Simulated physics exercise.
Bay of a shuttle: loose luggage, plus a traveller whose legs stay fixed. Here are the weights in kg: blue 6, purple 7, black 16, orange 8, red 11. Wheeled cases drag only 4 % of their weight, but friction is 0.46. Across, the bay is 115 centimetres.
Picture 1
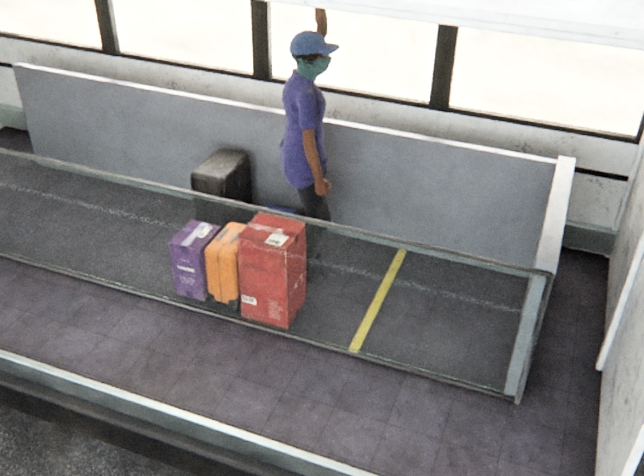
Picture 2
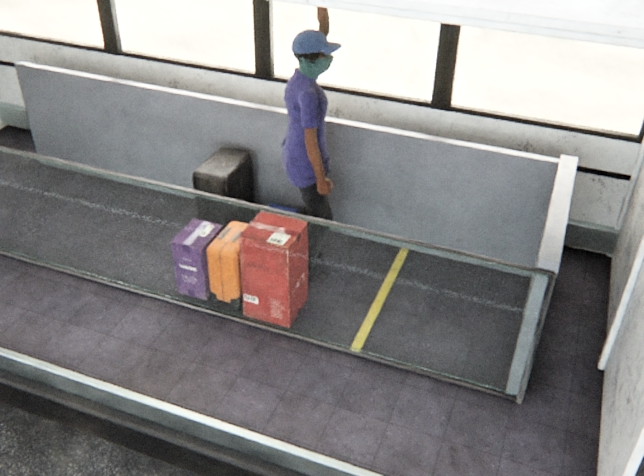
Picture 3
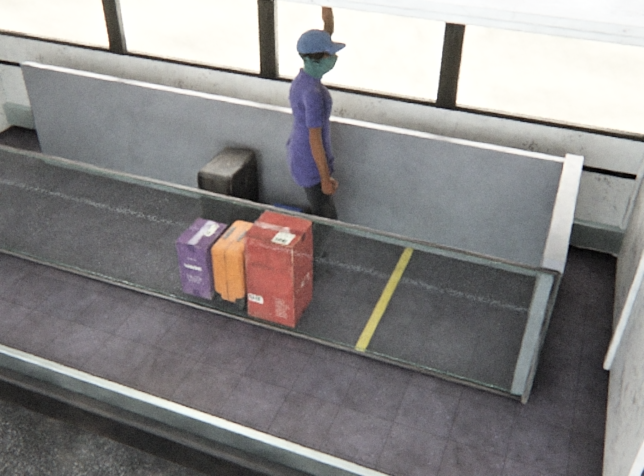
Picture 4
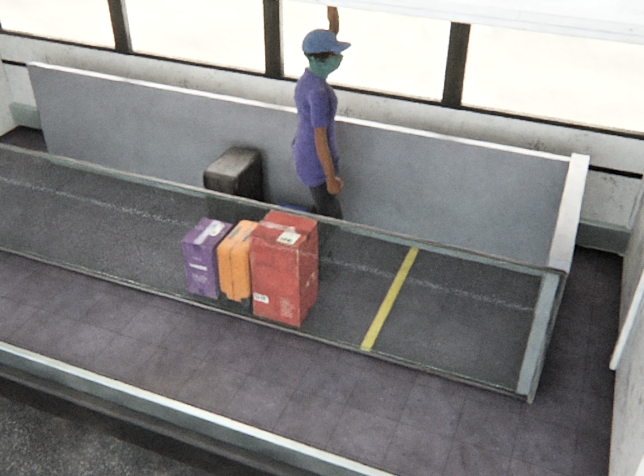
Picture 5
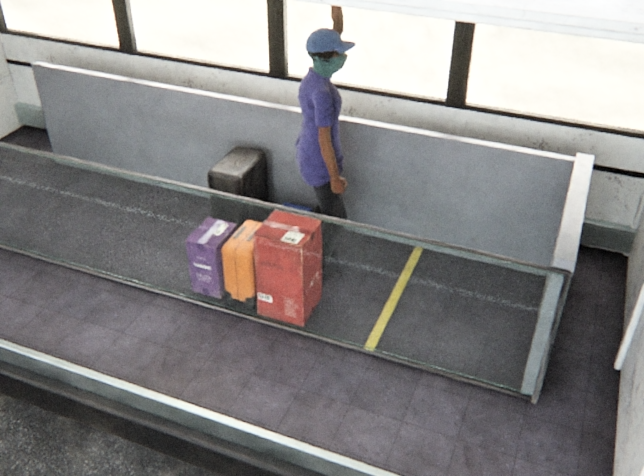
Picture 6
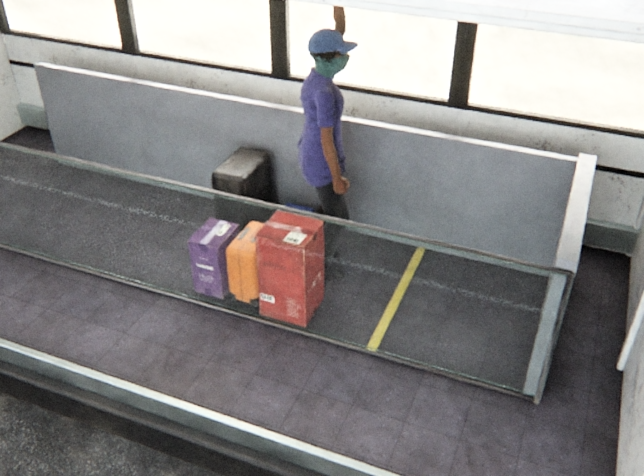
A person in a blue cap, teal face covering and purple top stands behind a long grey bay with a clear front panel, seen from above at an angle. Purple, orange and red luggage pieces sit side by side, left of a yellow stripe, with a black case behind them. The whole view slides slightly rightward as the camera shifts, while the person and luggage stay essentially still.
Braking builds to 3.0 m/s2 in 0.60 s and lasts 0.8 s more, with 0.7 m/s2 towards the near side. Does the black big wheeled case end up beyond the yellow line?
It does not get to the line.
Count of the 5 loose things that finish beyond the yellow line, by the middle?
Count: 0.
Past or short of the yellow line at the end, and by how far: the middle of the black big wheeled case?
About 80 cm short of it.
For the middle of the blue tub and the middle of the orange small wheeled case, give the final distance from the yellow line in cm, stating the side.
Result: Blue tub = 70 cm short, orange small wheeled case = 70 cm short.
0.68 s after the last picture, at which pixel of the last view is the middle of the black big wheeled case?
Near (291, 226).
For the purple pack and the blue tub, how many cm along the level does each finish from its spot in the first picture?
The purple pack ends 0 away and the blue tub 25.
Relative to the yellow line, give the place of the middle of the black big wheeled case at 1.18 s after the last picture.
It sits around 80 cm short of the mark.
Then, 0.28 s after the last picture the black big wheeled case is 113 cm short of the yellow line, tilted 0°, near (258, 205) in the last picture's view; the purple pack 116 cm short of the yellow line, tilted 0°.
Then, 0.68 s after the last picture the black big wheeled case is 80 cm short of the yellow line, tilted 0°, near (291, 226) in the last picture's view.
Then, 1.18 s after the last picture the black big wheeled case is 79 cm short of the yellow line, tilted 0°, near (292, 227) in the last picture's view; the purple pack 116 cm short of the yellow line, tilted 0°.
At rest, blue tub stops short of the yellow line; purple pack stops short of the yellow line; black big wheeled case stops short of the yellow line; orange small wheeled case stops short of the yellow line; red tall bag stops short of the yellow line.
